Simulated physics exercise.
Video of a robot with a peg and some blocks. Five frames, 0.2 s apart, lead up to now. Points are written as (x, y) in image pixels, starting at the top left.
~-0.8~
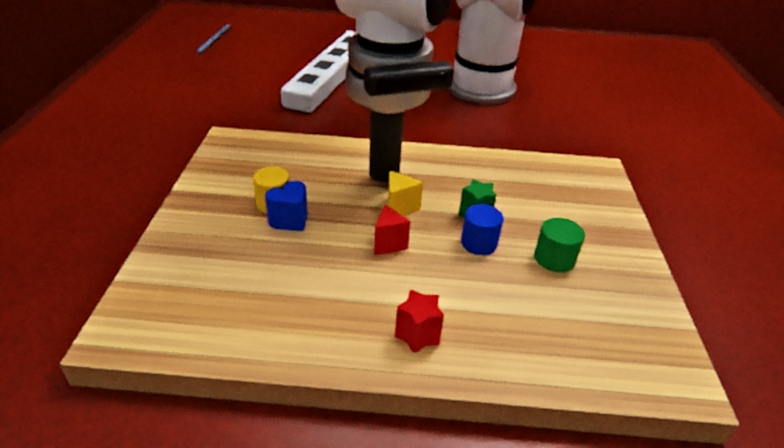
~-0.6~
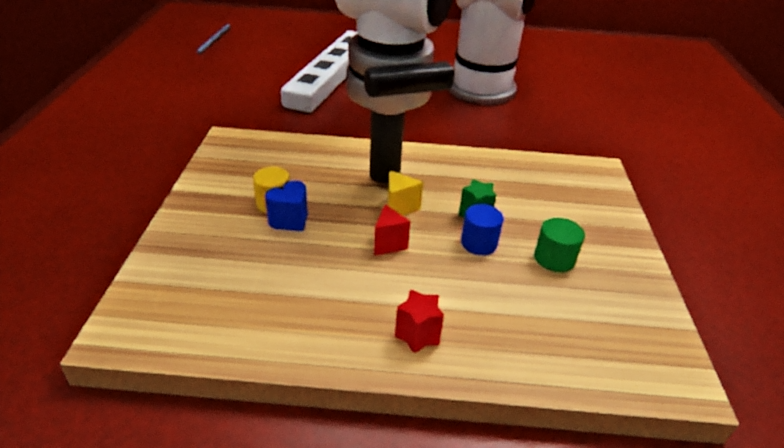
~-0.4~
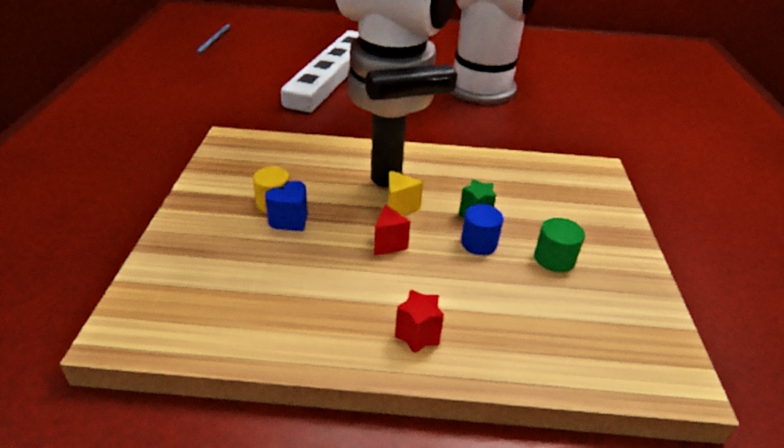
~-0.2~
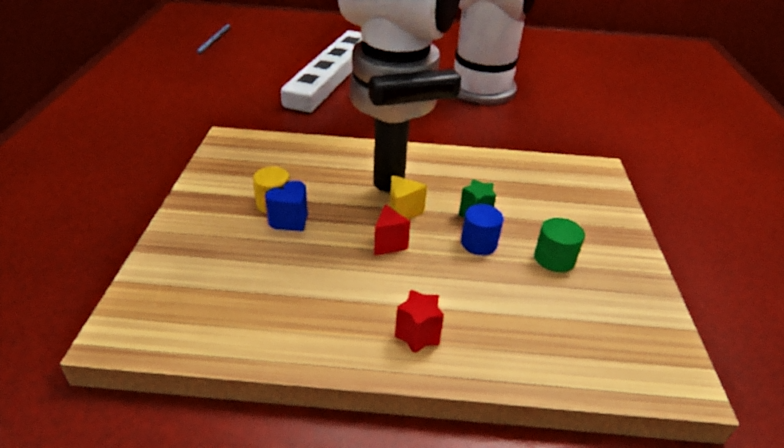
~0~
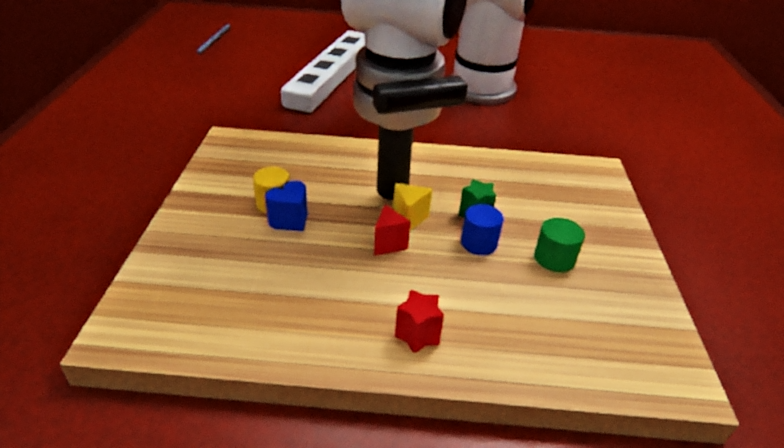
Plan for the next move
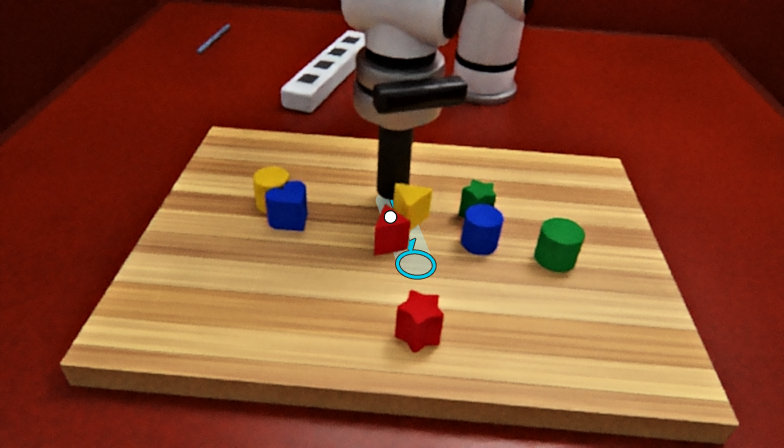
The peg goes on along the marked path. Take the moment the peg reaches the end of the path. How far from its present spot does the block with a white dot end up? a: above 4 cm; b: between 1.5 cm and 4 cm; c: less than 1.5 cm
My answer is option b.
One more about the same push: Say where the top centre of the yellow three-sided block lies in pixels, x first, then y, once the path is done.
The centre of its top face lies at (447, 224).
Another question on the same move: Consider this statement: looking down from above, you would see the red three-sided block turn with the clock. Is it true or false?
My answer: True.
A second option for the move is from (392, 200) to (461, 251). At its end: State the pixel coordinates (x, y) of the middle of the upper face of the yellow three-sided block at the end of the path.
By then it is at (463, 244).
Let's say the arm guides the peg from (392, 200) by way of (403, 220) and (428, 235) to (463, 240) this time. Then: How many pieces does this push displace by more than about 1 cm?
Two blocks move.
Path on the board, from (392, 200) directly to (416, 264); the dot is on the red three-sided block.
On the path given first. One third of the way, peg at (400, 210); yellow three-sided block at (425, 205), turned 60° anticlockwise.
Two thirds of the way, peg at (408, 231); red three-sided block at (387, 225); yellow three-sided block at (441, 220), turned 90° anticlockwise.
At the end, peg at (417, 254); red three-sided block at (385, 230), turned 30° clockwise; yellow three-sided block at (447, 224), turned 105° anticlockwise; blue round block in place.
